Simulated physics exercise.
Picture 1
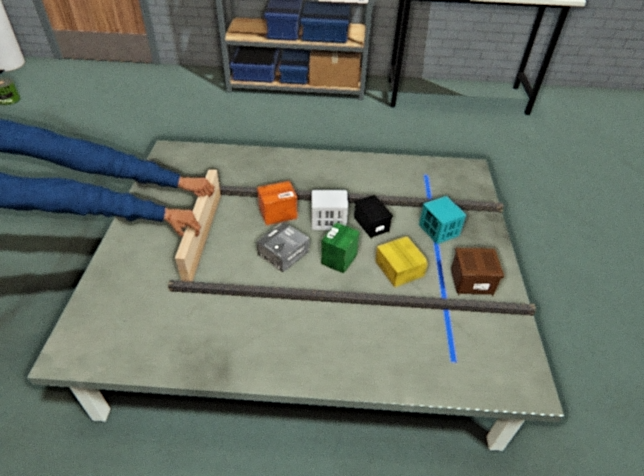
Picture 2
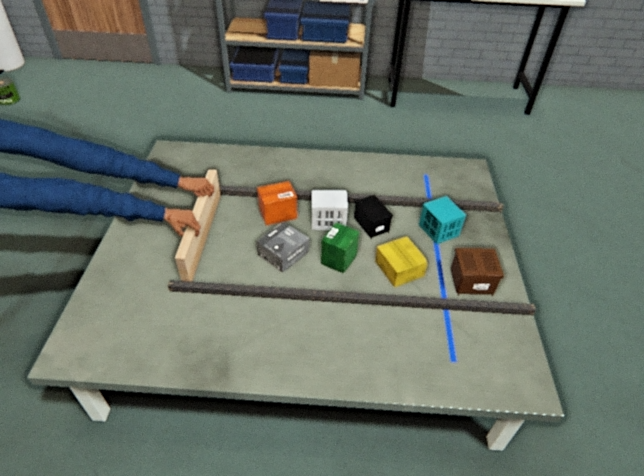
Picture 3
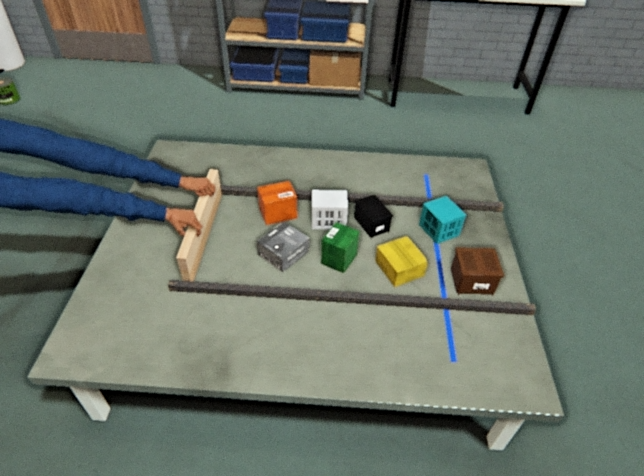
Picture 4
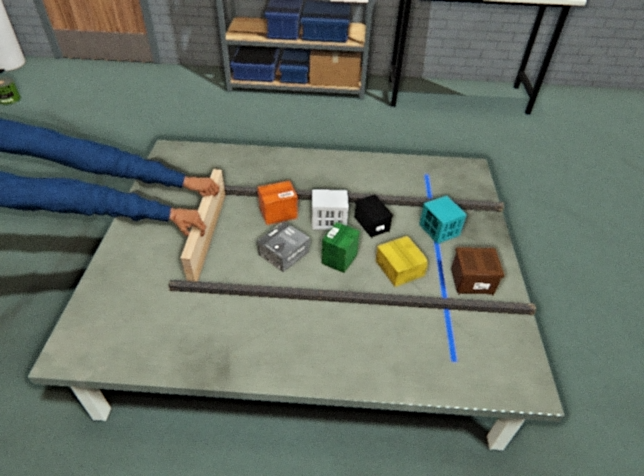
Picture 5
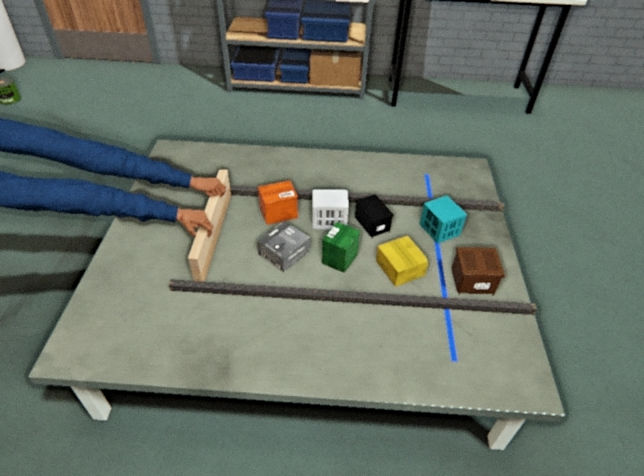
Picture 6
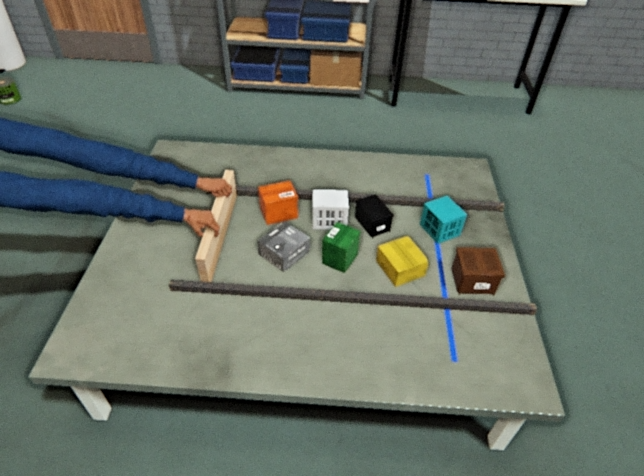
The footage shows two blue-sleeved arms holding a wooden plank behind eight colourful boxes between two dark battens on a low platform; the hands slide the plank slightly to the right while the boxes stay still.
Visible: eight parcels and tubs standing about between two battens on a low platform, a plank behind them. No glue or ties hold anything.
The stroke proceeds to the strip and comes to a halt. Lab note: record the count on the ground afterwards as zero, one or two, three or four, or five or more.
Count on ground: Three or four.
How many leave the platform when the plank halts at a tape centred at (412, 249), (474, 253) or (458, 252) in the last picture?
Going through each try, you'd get 2, 6 and 4.
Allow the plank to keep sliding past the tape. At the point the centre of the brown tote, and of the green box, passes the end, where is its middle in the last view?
The brown tote puts it at (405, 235), the green box at (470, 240).
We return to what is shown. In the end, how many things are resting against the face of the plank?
That comes to 2.
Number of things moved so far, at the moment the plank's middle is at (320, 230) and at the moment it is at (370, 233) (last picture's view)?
By the first moment it's 6, by the second it's 8.
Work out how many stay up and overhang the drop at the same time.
The tally is 1.
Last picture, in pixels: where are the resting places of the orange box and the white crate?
The orange box ends at (454, 218) and the white crate at (488, 220).
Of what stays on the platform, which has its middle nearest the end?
It's the yellow box that ends nearest.
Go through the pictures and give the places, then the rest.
The first picture shows brown tote (475, 272); turquoise crate (442, 220); yellow box (401, 261); plank (201, 223); tape (437, 251).
The second picture shows turquoise crate (441, 220); orange box (277, 203).
The third picture shows yellow box (401, 261); green box (340, 248).
The fourth picture shows brown tote (476, 272); white crate (329, 210).
The fifth picture shows turquoise crate (442, 220); black tote (373, 216).
The sixth picture shows brown tote (476, 272); turquoise crate (442, 220); yellow box (402, 261); plank (219, 224); tape (438, 251).
Early on, none off yet; brown tote at rest near (476, 272); turquoise crate at rest near (442, 220); yellow box at rest near (402, 261).
A while later, none off yet; brown tote travelled a little near (488, 273); turquoise crate travelled about its own width near (472, 223); yellow box travelled about its own width near (448, 267).
Finally, the number that fall off is three or four; lost, black tote, turquoise crate and brown tote.
